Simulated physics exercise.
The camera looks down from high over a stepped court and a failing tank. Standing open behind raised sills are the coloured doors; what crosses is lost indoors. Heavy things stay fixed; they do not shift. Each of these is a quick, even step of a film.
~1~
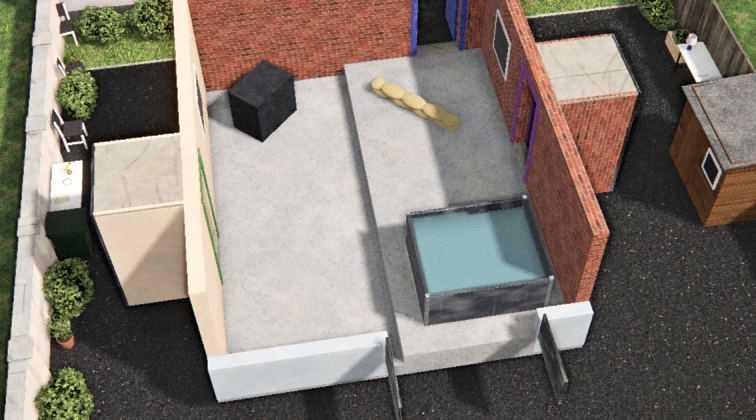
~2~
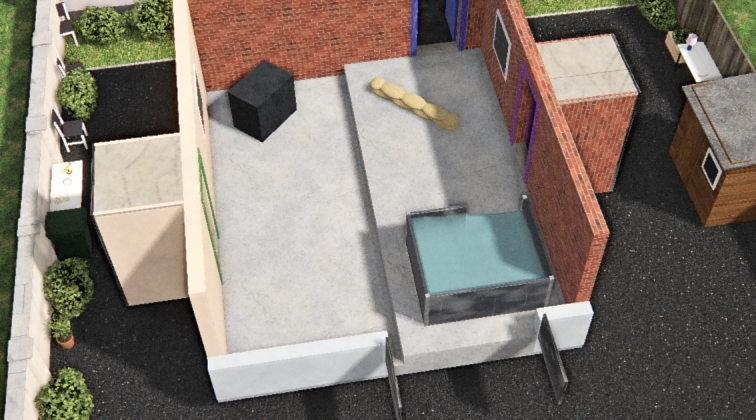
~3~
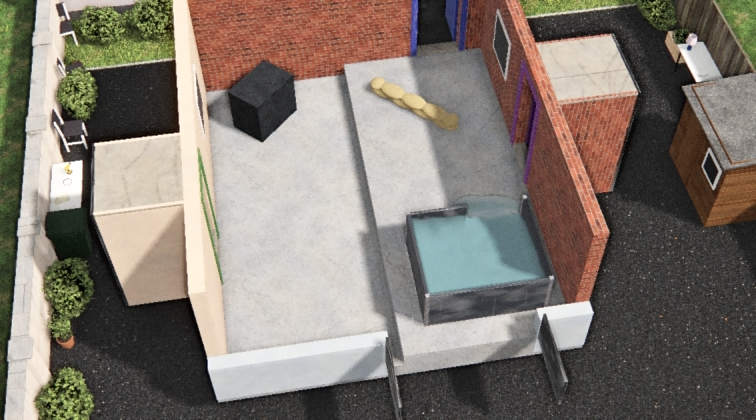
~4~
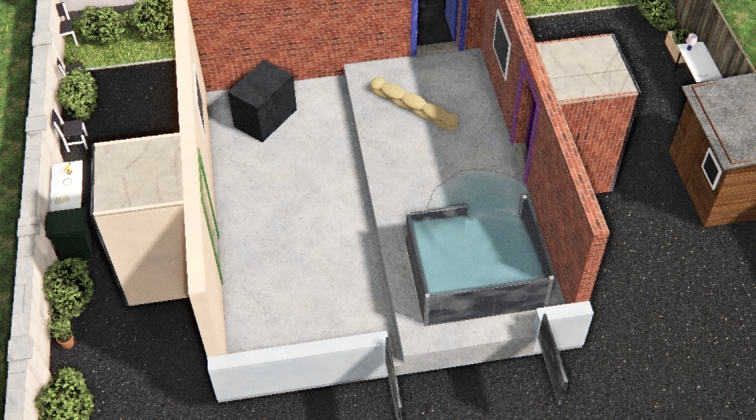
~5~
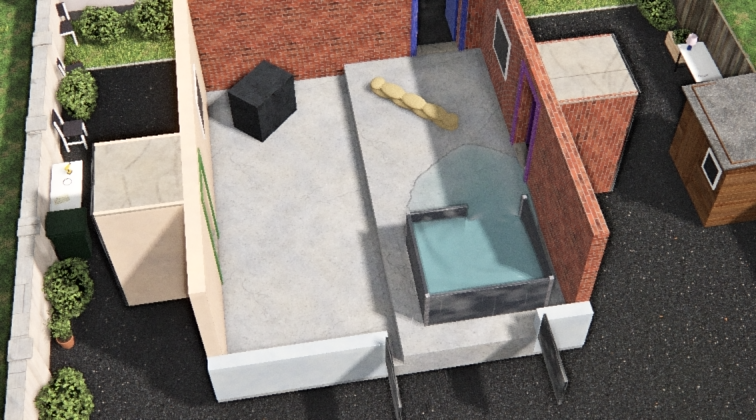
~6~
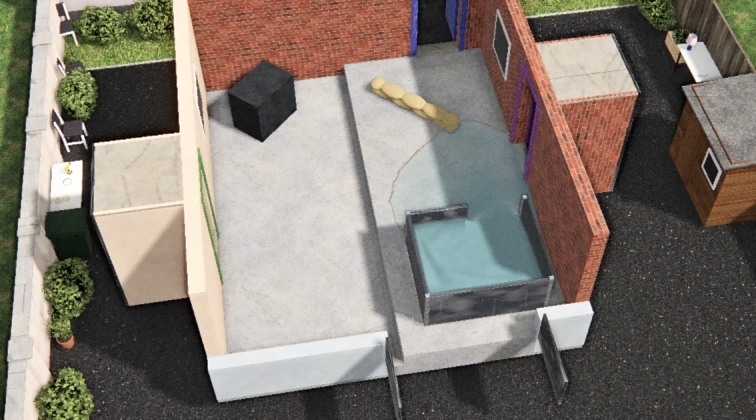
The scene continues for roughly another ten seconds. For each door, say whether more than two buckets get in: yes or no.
Green door: No; blue door: Yes; purple door: Yes.
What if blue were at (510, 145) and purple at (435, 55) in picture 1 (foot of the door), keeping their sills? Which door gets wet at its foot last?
The one in green is last.
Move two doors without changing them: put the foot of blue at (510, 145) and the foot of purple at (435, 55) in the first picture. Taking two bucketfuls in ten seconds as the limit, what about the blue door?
Result for blue: It breaks the limit.
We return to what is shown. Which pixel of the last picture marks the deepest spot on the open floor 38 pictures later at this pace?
I'd point to about (288, 102).
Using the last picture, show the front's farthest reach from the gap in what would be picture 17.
About at (293, 82).
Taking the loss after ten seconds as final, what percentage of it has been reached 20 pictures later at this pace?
Log: Around 50 %, estimated.
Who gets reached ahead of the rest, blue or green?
The blue-painted one.
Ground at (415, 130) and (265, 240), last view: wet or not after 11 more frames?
Submerged, then untouched.
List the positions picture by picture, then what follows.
In the first picture, still water in the tank at (478, 248).
In the second picture, water pours out on the tank's far side and has run to a hidden place.
In the third picture, water pours out on the tank's far side and has run to (464, 200).
In the fourth picture, the front is at (460, 175), out from the gap on the tank's far side.
In the fifth picture, the front is at (471, 147), out from the gap on the tank's far side.
In the sixth picture, water pours out on the tank's far side and has run to (470, 123).
A moment on, water covers 25 % of the floor; the green door not reached, the blue door not reached, the purple door over two buckets in.
Next, water covers 40 % of the floor; the green door not reached, the blue door over two buckets in, the purple door over two buckets in.
Then, water covers 50 % of the floor; the green door not reached, the blue door far over two buckets in, the purple door far over two buckets in.
Later, water covers 65 % of the floor; the green door wet at the sill, nothing in, the blue door far over two buckets in, the purple door far over two buckets in.
In the end, water covers 85 % of the floor; the green door wet at the sill, nothing in, the blue door far over two buckets in, the purple door far over two buckets in.
